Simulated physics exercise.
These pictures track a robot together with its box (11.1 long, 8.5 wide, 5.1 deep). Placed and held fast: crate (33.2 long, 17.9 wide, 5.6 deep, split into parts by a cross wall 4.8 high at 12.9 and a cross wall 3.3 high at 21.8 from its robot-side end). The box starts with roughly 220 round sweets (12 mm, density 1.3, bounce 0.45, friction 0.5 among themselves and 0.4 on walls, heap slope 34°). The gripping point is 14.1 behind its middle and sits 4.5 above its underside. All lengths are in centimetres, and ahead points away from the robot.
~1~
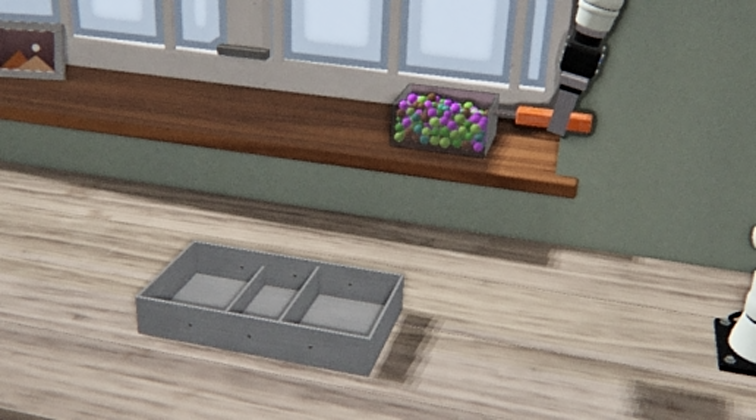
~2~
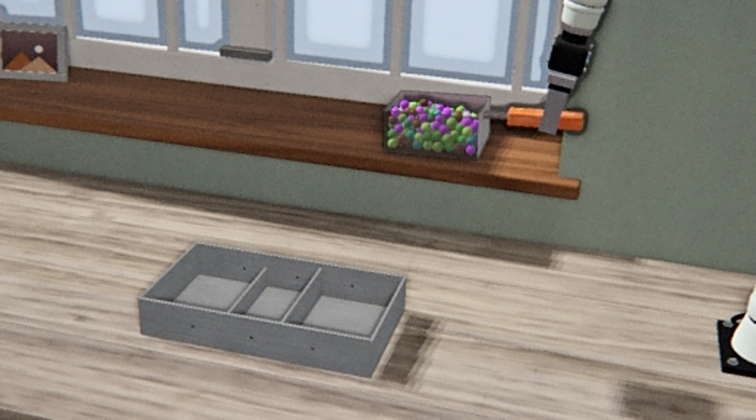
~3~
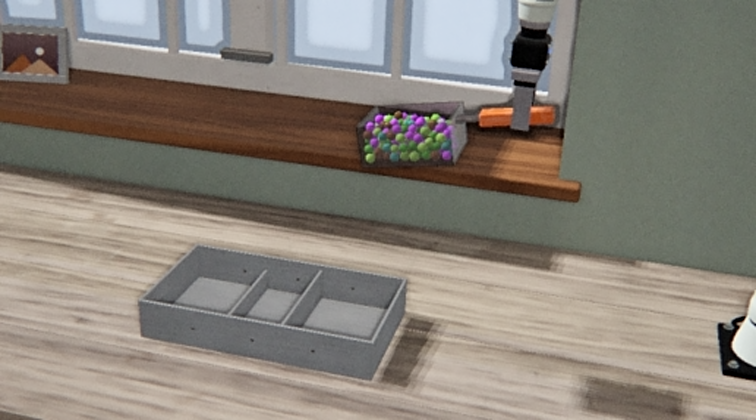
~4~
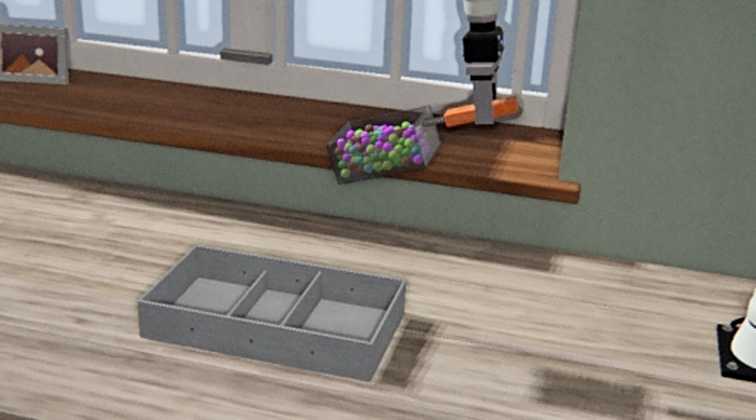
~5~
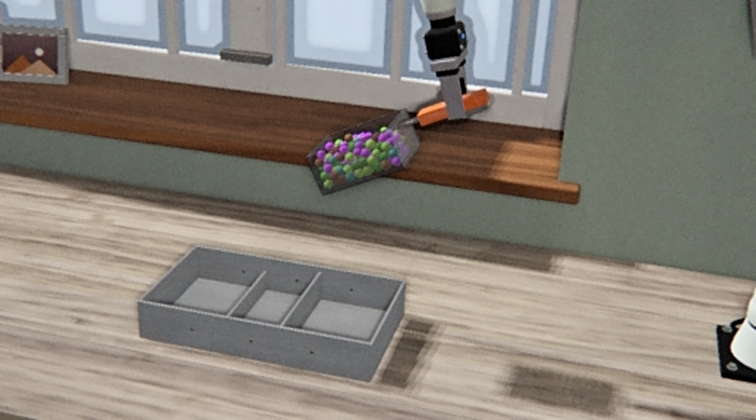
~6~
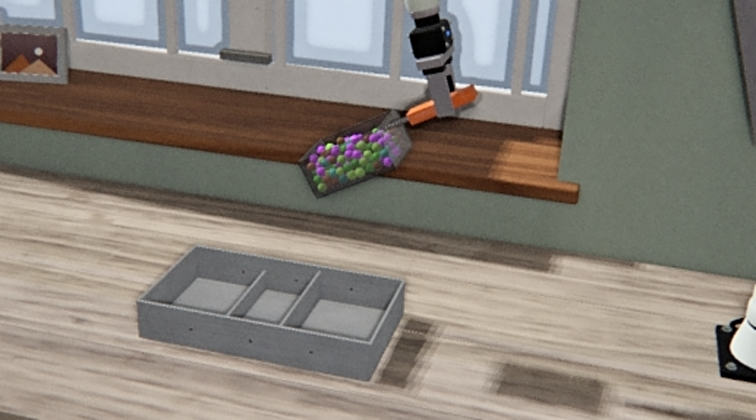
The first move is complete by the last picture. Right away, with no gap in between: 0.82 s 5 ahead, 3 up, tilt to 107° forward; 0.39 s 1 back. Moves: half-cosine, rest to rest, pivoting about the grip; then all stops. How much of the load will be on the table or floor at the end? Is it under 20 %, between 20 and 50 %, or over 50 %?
It is over 50 %.
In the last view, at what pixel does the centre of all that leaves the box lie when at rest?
It ends up close to (400, 345).
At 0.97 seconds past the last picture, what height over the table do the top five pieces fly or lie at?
Roughly 24 cm above the table.
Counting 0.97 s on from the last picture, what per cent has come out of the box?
Around 70 percent at that moment.
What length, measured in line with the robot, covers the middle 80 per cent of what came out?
About 22 centimetres.
Then, 0.48 s later, tilted 79° forward, highest piece 29 above the table; 215 in the box.
Then, 0.97 s later, tilted 107° forward, highest piece 25 above the table; 67 in the robot-side part, 60 in the box, 53 on the table or floor, 35 in flight or on a rim.
Then, 1.41 s later, tilted 107° forward, highest piece 18 above the table; 122 on the table or floor, 83 in the robot-side part, 10 in flight or on a rim.
Then, 2.46 s later, tilted 107° forward, highest piece 2 above the table; 132 on the table or floor, 83 in the robot-side part.
At rest, 132 on the table or floor, 83 in the robot-side part. That is 61 % on the table or floor.
